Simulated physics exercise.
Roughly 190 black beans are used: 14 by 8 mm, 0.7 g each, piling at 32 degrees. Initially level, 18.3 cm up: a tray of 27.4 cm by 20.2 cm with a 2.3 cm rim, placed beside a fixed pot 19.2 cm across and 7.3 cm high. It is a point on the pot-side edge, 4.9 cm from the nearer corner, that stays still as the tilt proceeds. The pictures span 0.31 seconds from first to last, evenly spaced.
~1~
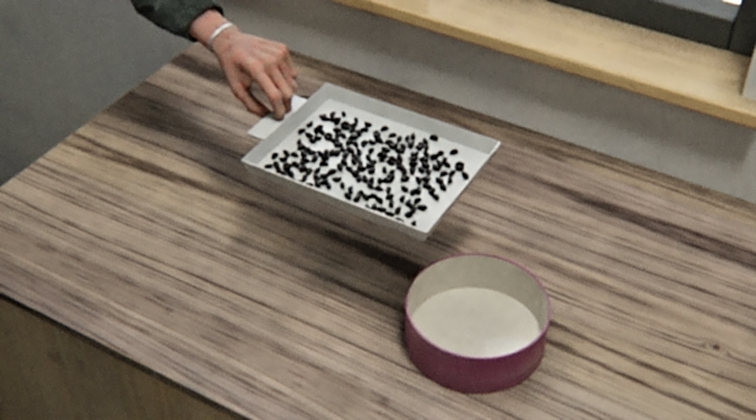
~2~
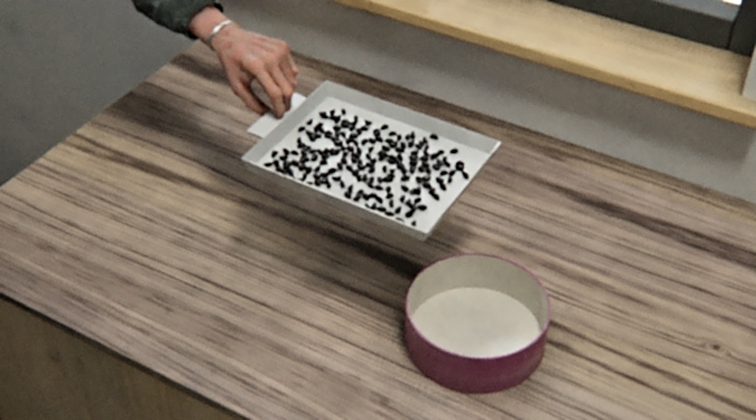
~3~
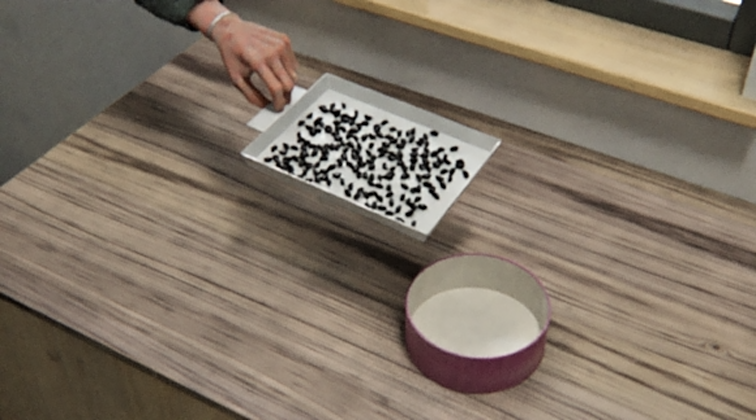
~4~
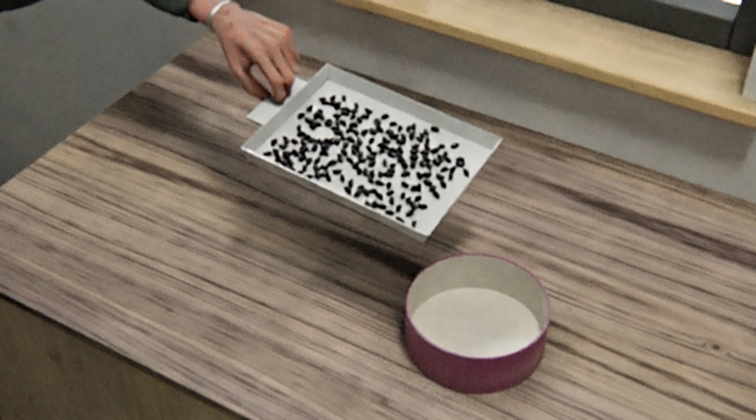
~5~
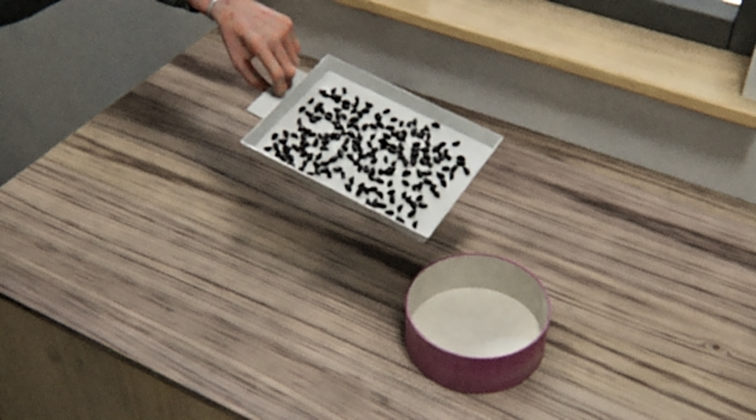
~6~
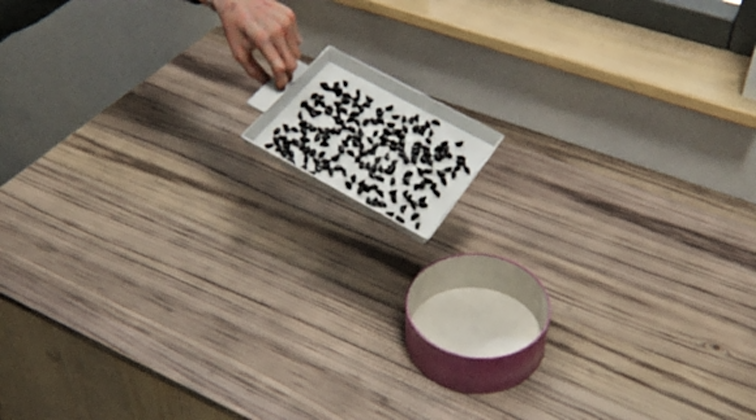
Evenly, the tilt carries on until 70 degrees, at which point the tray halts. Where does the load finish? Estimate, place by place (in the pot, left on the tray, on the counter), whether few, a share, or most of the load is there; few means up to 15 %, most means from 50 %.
My estimate: Pot: Most, left on the tray: A share, counter: Few.
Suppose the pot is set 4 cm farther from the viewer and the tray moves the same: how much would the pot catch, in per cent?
In that setup it would come to near 40 per cent.
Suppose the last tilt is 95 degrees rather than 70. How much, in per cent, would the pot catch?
That would give about 100 per cent.
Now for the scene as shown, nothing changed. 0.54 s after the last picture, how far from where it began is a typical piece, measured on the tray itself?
It has moved some 8 cm from its start.
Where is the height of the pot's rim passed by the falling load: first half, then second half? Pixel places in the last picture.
It passes about (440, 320) first and (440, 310) afterwards.
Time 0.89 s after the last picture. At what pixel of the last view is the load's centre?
Somewhere about (429, 205) in the last view.
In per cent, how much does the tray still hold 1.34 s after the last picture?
Of the load, some 75 percent.
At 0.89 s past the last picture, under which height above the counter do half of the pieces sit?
Roughly 22 centimetres, more or less.
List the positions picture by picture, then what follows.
Tray tilt 0 degrees, front corners at (248, 159) and (424, 227); middle of the pieces at (360, 163); pot at (478, 303), in the first picture.
Tray tilt 1 degrees, front corners at (248, 157) and (425, 228); middle of the pieces at (360, 162), in the second picture.
Tray tilt 3 degrees, front corners at (248, 152) and (425, 229), lowest corner right front; middle of the pieces at (360, 159), in the third picture.
Tray tilt 7 degrees, front corners at (248, 146) and (425, 230), lowest corner right front; middle of the pieces at (361, 154), in the fourth picture.
Tray tilt 10 degrees, front corners at (248, 141) and (426, 232), lowest corner right front; middle of the pieces at (361, 150), in the fifth picture.
Tray tilt 13 degrees, front corners at (248, 135) and (426, 233), lowest corner right front; middle of the pieces at (362, 146); pot at (478, 303), in the sixth picture.
Then, 0.54 s after the last picture, tilt 40 degrees; the tray holds 100 %, the pot 0 %.
Then, 0.89 s after the last picture, tilt 58 degrees; the tray holds 100 %, the pot 0 %.
Then, 1.34 s after the last picture, tilt 70 degrees; the tray holds 75 %, the pot 10 %.
In the end, pot 55 %, tray 40 %, counter 5 %.
